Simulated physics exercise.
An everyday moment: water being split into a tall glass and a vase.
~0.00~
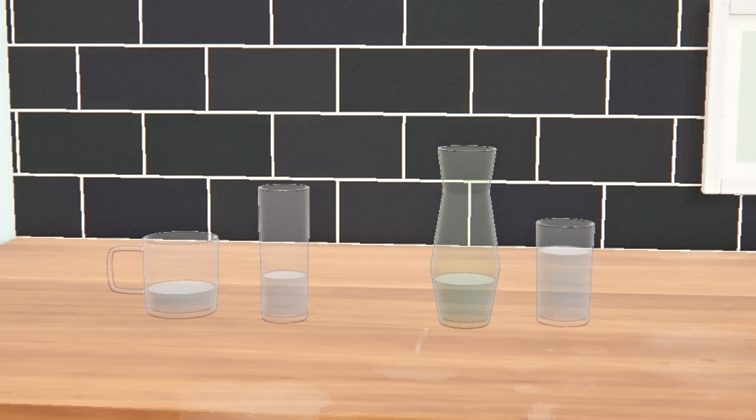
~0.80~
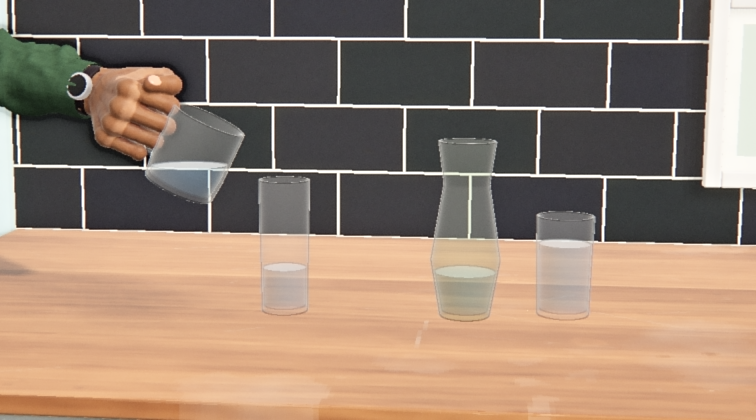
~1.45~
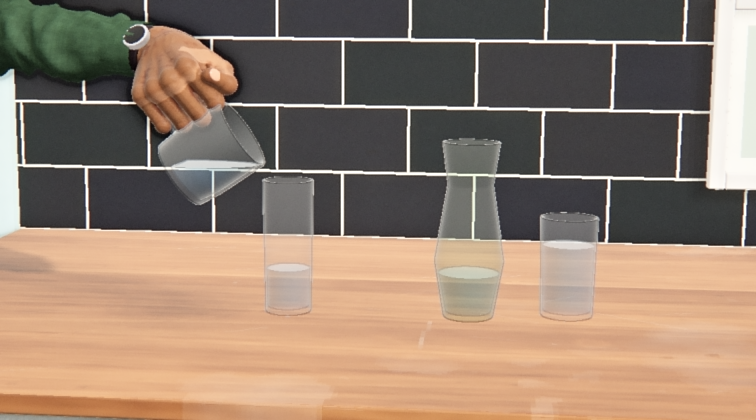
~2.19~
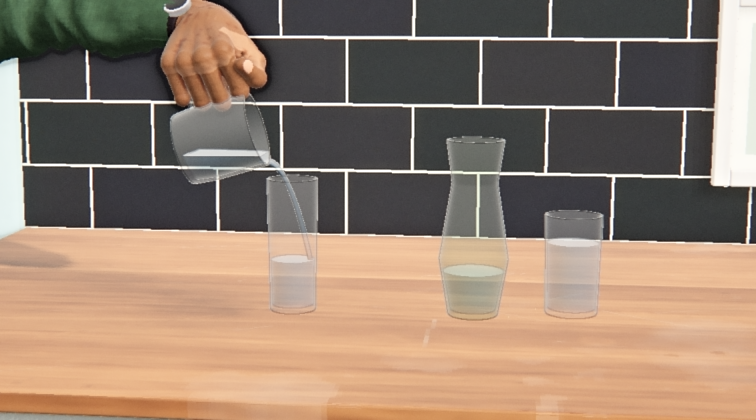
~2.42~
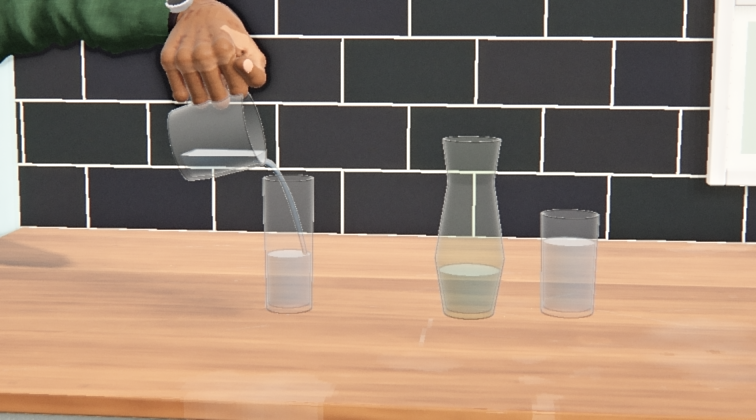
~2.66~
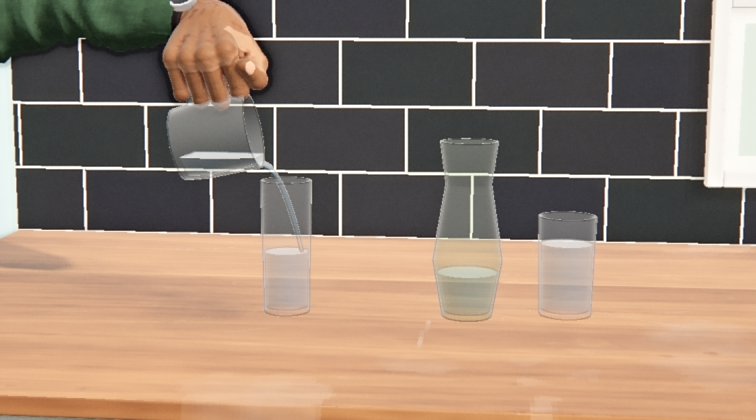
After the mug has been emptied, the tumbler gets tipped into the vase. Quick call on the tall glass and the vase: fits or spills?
Tall glass - fits; vase - fits.
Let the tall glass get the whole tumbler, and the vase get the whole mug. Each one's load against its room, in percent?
Taking them in order, that works out to 90 and 40 in a hundred.
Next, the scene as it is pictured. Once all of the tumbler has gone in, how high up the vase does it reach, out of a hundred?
Roughly 50 per cent of its height.
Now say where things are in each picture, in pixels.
In the first frame, nothing is moving yet; mug (181, 272) about a quarter full; tumbler (564, 269) about two thirds full; tall glass (284, 250) about a third full; vase (465, 234) about a quarter full.
In the second frame, the mug is picked up; mug (195, 151) tipped 25° with all of its load; tall glass about a third full, surface at (284, 268).
In the third frame, the mug leans over the tall glass; mug (214, 152) tipped 55° with all of its load; tall glass (288, 243) about a third full.
In the fourth frame, the water is flowing; mug (223, 138) tipped 75° with nearly all of its load; tall glass about a third full, surface at (292, 259).
In the fifth frame, the water is flowing; mug (221, 136) tipped 75° with about three quarters of its load; vase (470, 225) about a quarter full.
In the sixth frame, the water is flowing; mug (219, 137) tipped 80° with about two thirds of its load; tumbler about two thirds full, surface at (567, 244); tall glass about half full, surface at (286, 252); vase about a quarter full, surface at (467, 273).
By 3.4 s, the tall glass is about half full.
By 4.8 s, the tall glass is about two thirds full.
By 12.9 s, the tall glass is about two thirds full; the vase is about half full.
